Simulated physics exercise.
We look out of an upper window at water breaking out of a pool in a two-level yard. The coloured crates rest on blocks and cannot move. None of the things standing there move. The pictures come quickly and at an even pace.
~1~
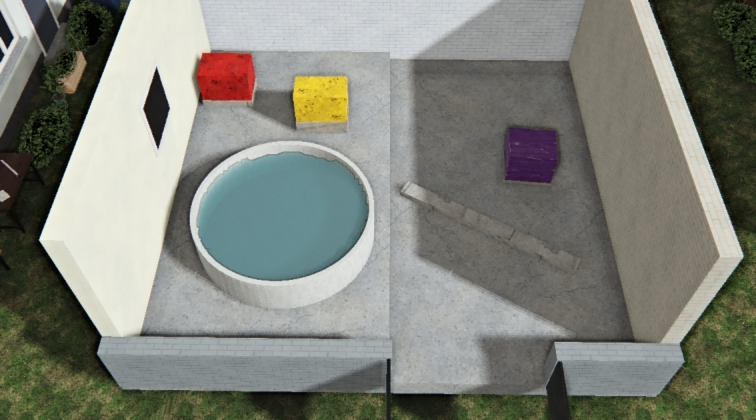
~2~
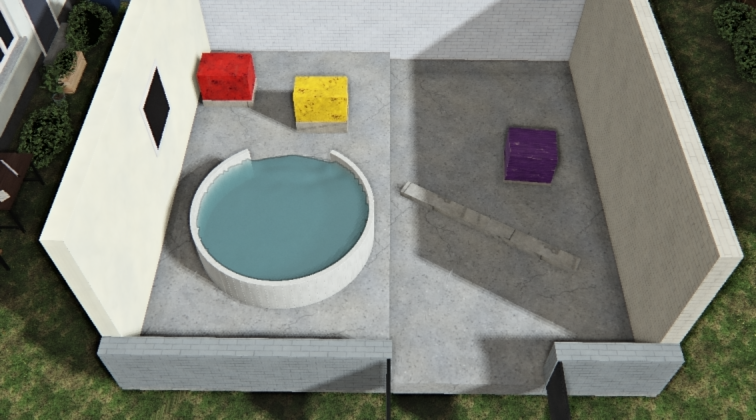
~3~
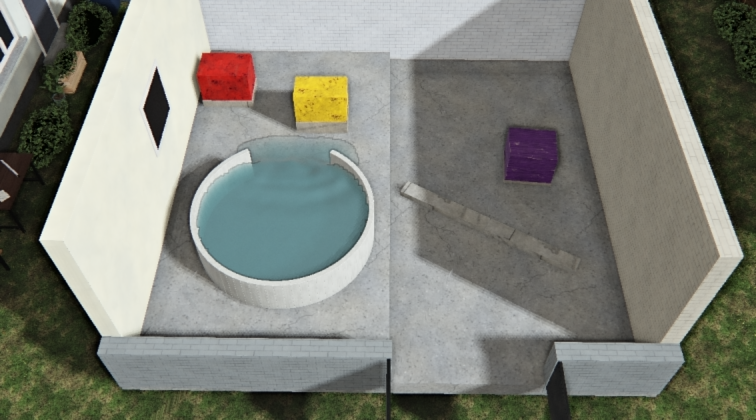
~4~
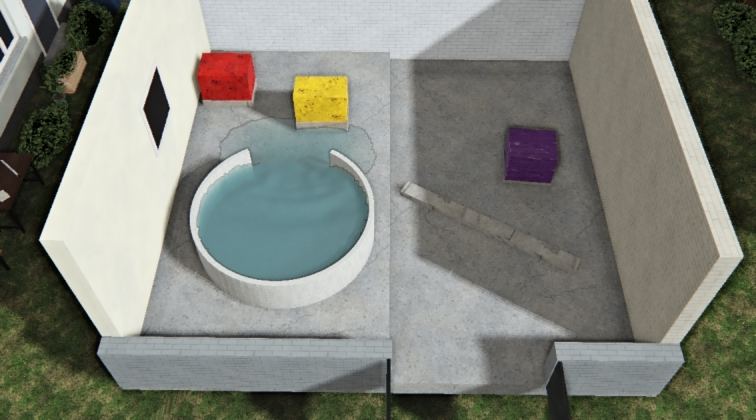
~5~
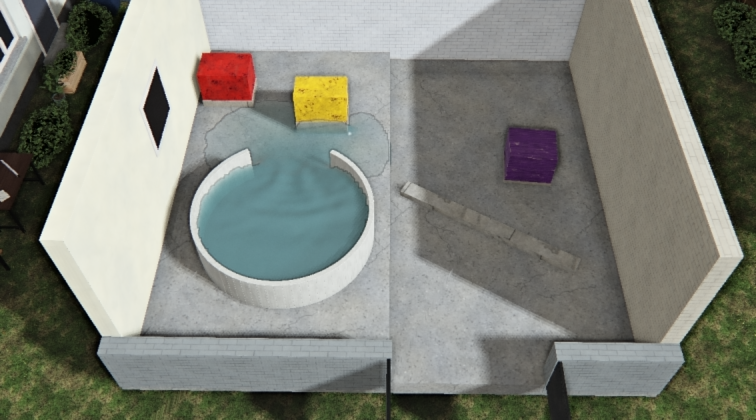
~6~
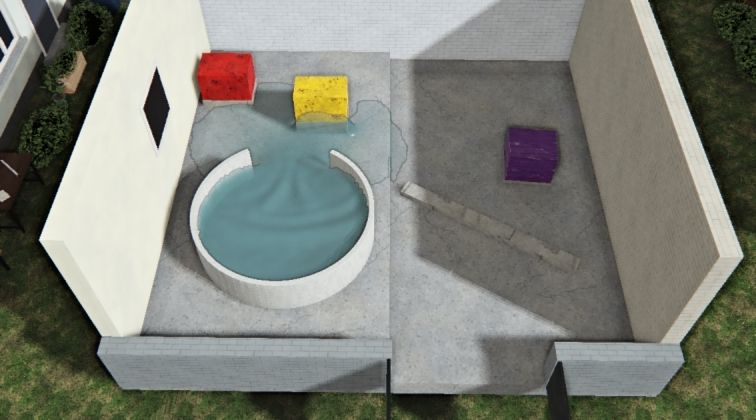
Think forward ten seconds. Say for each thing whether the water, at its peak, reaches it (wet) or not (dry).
Yellow crate: Wet; red crate: Wet; purple crate: Wet.
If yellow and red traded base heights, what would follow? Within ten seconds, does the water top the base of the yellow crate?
Yellow: Flooded.
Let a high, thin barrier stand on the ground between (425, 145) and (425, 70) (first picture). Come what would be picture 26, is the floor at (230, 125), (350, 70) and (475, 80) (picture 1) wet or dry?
As listed: Awash, flooded, flooded.
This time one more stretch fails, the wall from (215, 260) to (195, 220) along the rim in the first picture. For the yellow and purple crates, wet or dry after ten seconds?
So the yellow crate remains untouched while the purple crate goes wet.
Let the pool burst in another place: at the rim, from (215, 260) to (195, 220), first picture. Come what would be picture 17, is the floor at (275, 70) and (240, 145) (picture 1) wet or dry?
I'd expect the first point to stay dry and the second point to be reached.
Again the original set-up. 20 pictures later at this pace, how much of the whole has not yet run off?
Roughly 100 parts in every hundred.
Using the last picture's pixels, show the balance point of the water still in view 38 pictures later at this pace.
I'd put it at around (357, 159).
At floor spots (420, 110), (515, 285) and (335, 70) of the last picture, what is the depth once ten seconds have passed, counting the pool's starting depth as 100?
In the order asked, some 14, 6 and 8 in a hundred.
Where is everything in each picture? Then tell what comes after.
Still water in the pool at (283, 211), in the first frame.
Water pours out on the pool's far side and has run to a hidden place, in the second frame.
The front is at (352, 155), out from the gap on the pool's far side, in the third frame.
The front is at (357, 131), out from the gap on the pool's far side, in the fourth frame.
The front is at (250, 107), out from the gap on the pool's far side, in the fifth frame.
The front is at (257, 86), out from the gap on the pool's far side, in the sixth frame.
A moment on, water covers 20 % of the floor; the yellow crate water round its plinth, the red crate water round its plinth, the purple crate not reached.
Next, water covers 40 % of the floor; the yellow crate water round its plinth, the red crate water round its plinth, the purple crate water round its plinth.
Then, water covers 60 % of the floor; the yellow crate water round its plinth, the red crate water round its plinth, the purple crate water round its plinth.
Later, water covers 75 % of the floor; the yellow crate water round its plinth, the red crate water round its plinth, the purple crate water round its plinth.
In the end, water covers 95 % of the floor; the yellow crate was topped, the red crate was topped, the purple crate was topped.
